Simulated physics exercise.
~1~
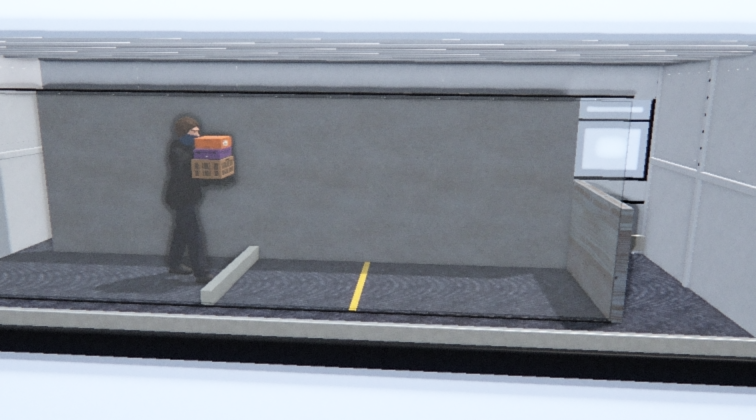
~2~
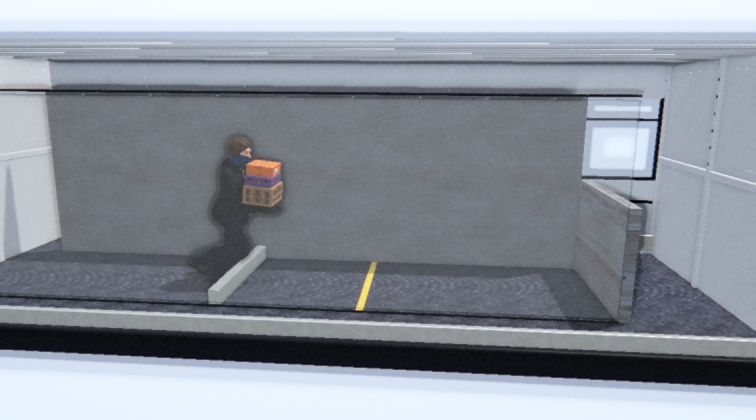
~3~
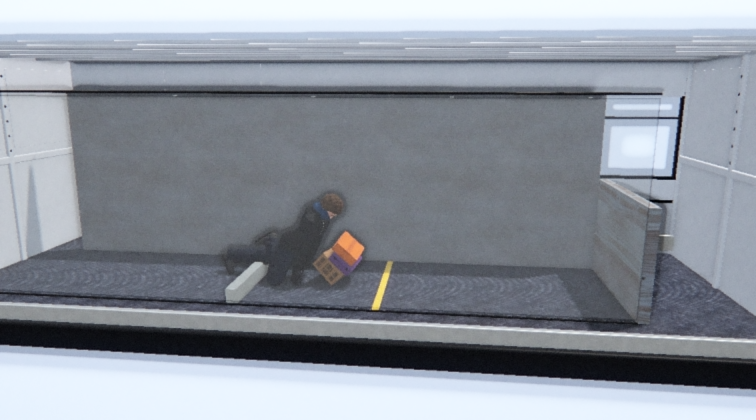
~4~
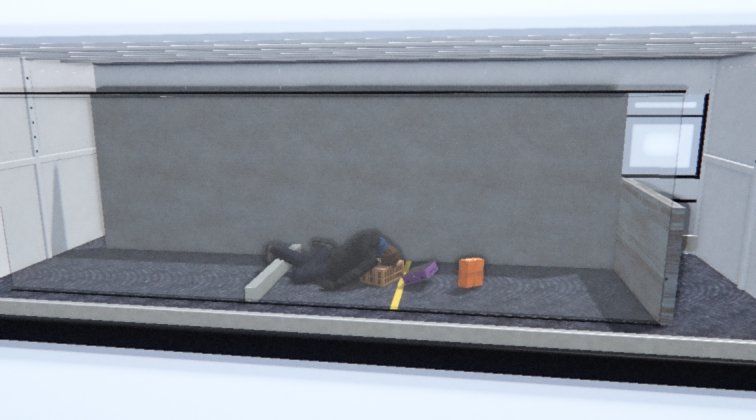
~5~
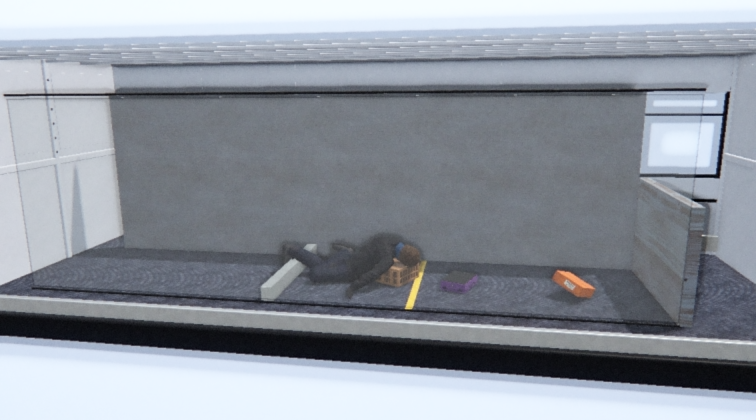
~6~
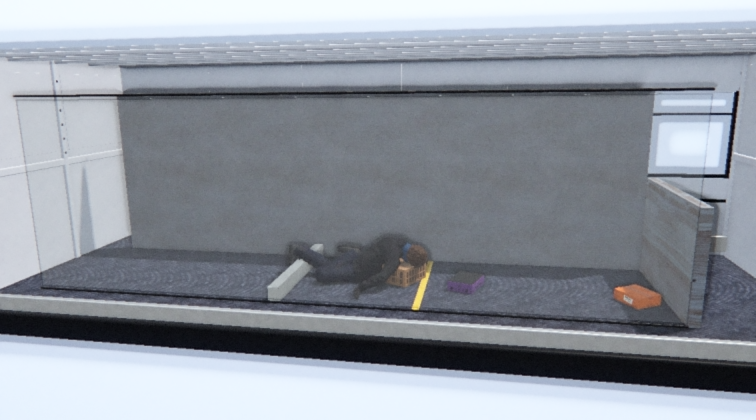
A dark figure carrying a stacked orange parcel, purple box and brown crate pitched forward over a low rail and sprawled on the floor; the crate stopped short of the yellow line, while the purple box and orange parcel tumbled past it.
